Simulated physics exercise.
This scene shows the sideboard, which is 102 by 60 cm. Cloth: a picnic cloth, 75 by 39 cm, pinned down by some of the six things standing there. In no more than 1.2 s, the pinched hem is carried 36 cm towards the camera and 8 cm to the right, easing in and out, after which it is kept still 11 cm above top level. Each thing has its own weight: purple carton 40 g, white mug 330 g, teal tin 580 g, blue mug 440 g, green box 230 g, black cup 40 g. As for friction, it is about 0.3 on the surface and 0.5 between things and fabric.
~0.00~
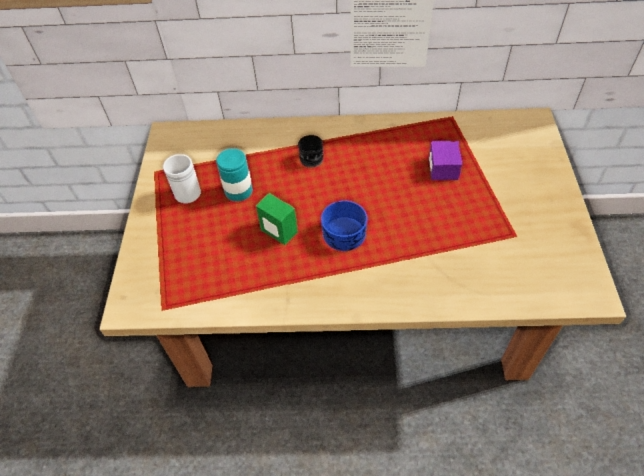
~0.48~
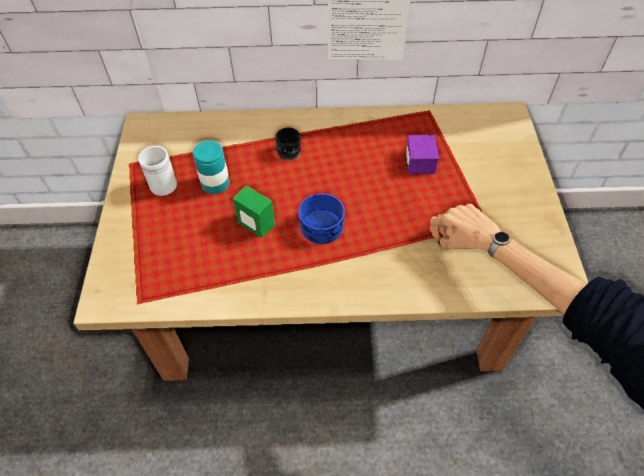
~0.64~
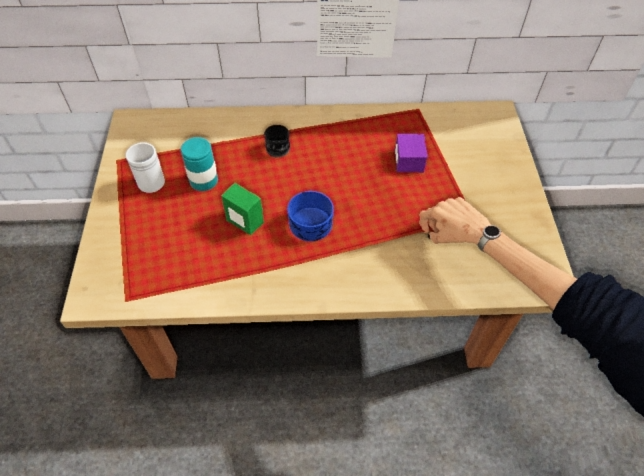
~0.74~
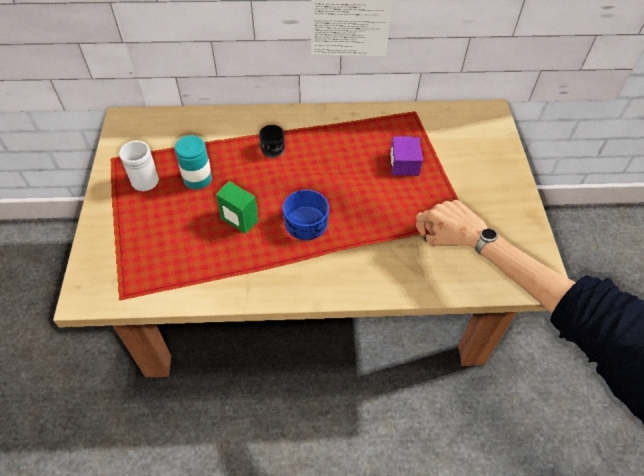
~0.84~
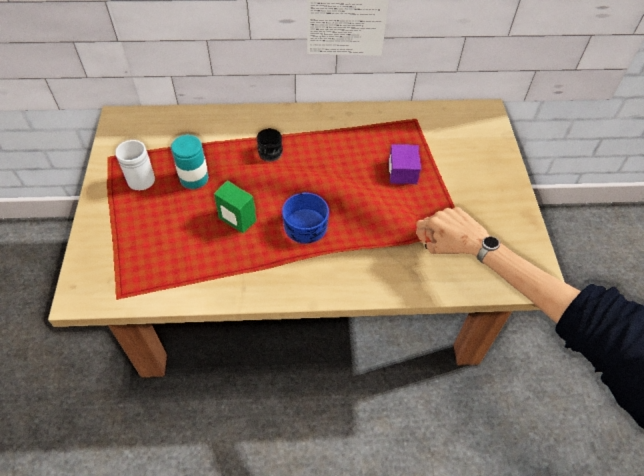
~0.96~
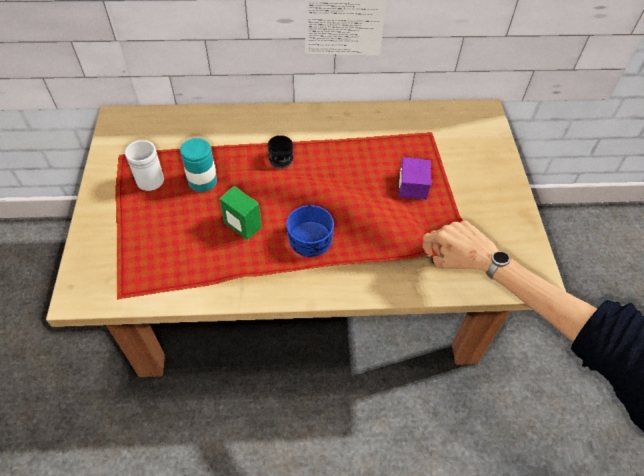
A hand pinching a red checked cloth's corner, drawing it slightly towards the camera and right, the objects on it shifting along.
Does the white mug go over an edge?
It will last up there.
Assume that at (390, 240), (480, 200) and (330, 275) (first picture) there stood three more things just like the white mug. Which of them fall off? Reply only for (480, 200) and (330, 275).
So the first copy ends up below, while the second copy ends up below.
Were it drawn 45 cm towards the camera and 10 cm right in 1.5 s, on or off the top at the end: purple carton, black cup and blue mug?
Then purple carton is lost over the edge, black cup holds on and blue mug is lost over the edge.
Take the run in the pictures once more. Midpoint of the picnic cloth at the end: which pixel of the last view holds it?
(409, 278) or thereabouts.
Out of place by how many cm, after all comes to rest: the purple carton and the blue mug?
The purple carton finishes over the edge, and the blue mug finishes over the edge.
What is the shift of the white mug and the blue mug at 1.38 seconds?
Shift - white mug 20 cm, blue mug 20 cm.
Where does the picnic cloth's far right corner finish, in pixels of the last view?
(568, 297).
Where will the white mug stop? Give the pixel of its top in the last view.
The top finishes roughly at pixel (270, 228) of the last view.
After 1.2 s, 100 % of the picnic cloth is still over the top; white mug 11 cm off its start, purple carton 21 cm off its start, black cup 15 cm off its start.
After 1.4 s, 85 % of the picnic cloth is still over the top; white mug 19 cm off its start, purple carton 33 cm off its start, black cup 26 cm off its start.
After 1.6 s, 65 % of the picnic cloth is still over the top; white mug 28 cm off its start at (246, 187), purple carton 45 cm off its start at (517, 299), black cup 36 cm off its start at (389, 214).
After 1.8 s, 50 % of the picnic cloth is still over the top; white mug 34 cm off its start, purple carton 51 cm off its start, black cup 41 cm off its start.
After 3.4 s, 50 % of the picnic cloth is still over the top; white mug 37 cm off its start at (270, 228), purple carton over the edge, black cup on its side, 45 cm off its start at (435, 231), blue mug over the edge.
